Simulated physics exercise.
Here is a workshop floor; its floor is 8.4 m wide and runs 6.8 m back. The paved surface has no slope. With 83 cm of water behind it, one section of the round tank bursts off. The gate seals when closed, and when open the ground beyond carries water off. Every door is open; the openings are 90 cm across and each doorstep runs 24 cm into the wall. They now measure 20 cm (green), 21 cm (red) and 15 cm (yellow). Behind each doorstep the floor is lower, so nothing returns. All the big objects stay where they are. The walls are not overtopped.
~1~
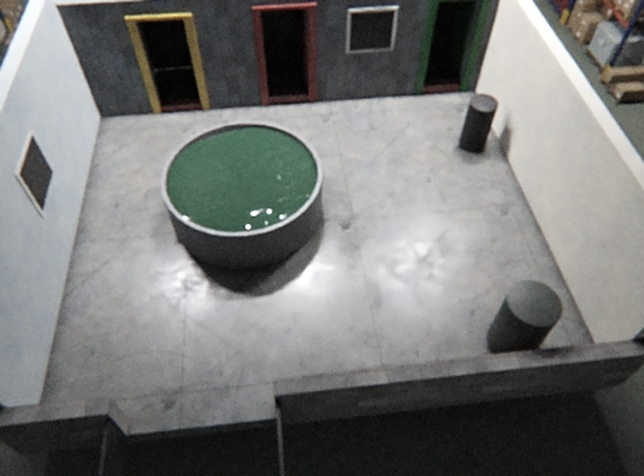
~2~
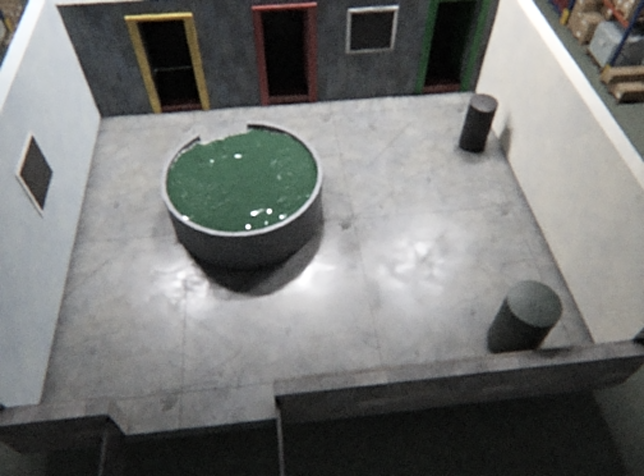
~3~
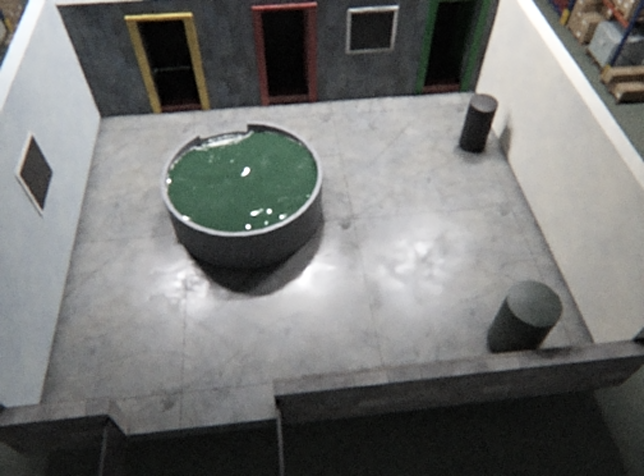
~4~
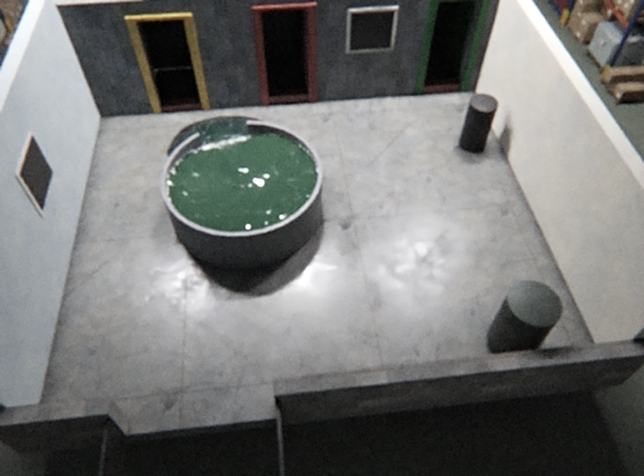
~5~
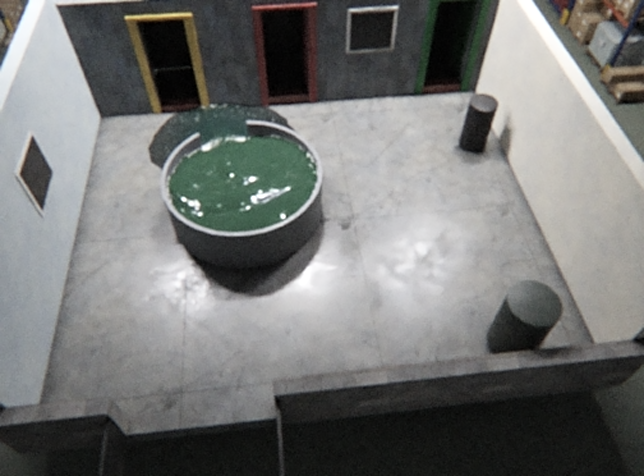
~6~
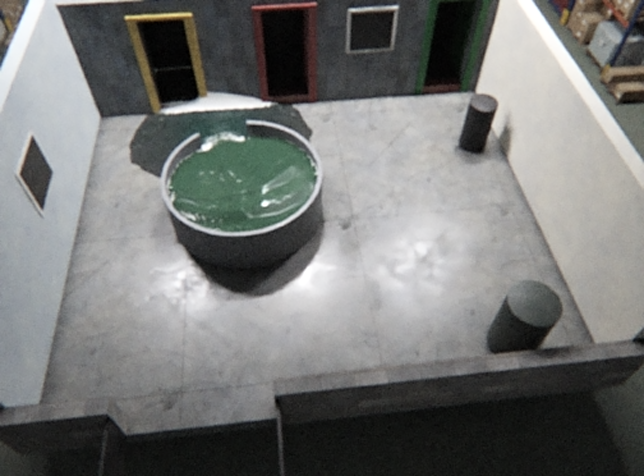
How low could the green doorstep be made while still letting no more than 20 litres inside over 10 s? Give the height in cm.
Close to 9.5 cm is just enough.
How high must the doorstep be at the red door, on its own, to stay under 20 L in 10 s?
Roughly 16 cm at red.
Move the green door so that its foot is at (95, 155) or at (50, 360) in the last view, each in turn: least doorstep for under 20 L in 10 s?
About 21 and 9.0 cm.
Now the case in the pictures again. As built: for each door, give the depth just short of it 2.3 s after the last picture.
Depths in cm: Green 4, red 17, yellow 28.
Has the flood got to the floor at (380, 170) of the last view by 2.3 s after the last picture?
It is wet.
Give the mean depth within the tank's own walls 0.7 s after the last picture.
Roughly 63 cm on average.
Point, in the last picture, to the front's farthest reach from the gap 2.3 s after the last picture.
At about (473, 94).
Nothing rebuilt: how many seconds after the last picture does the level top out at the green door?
Around 5.5 s.
Then, 0.7 s after the last picture water covers 15 % of the floor, deepest (48 cm) near (226, 111); it has not reached the green door.
Then, 2.3 s after the last picture water covers 40 % of the floor, deepest (41 cm) near (101, 120); 4 cm at the green door, 0 litres in over its 20 cm doorstep.
Then, 9.3 s after the last picture water covers 90 % of the floor, deepest (15 cm) near (107, 130); 8 cm at the green door, 0 litres in over its 20 cm doorstep.
At the green door as built, the water peaked near 14 cm, 5.5 s after the last picture.
Run again over the same 10 s with other heights there, 42 litres in over 7.5 cm, 13 litres over 10.5 cm. The limit of 20 litres is kept from about 9.5 cm up.
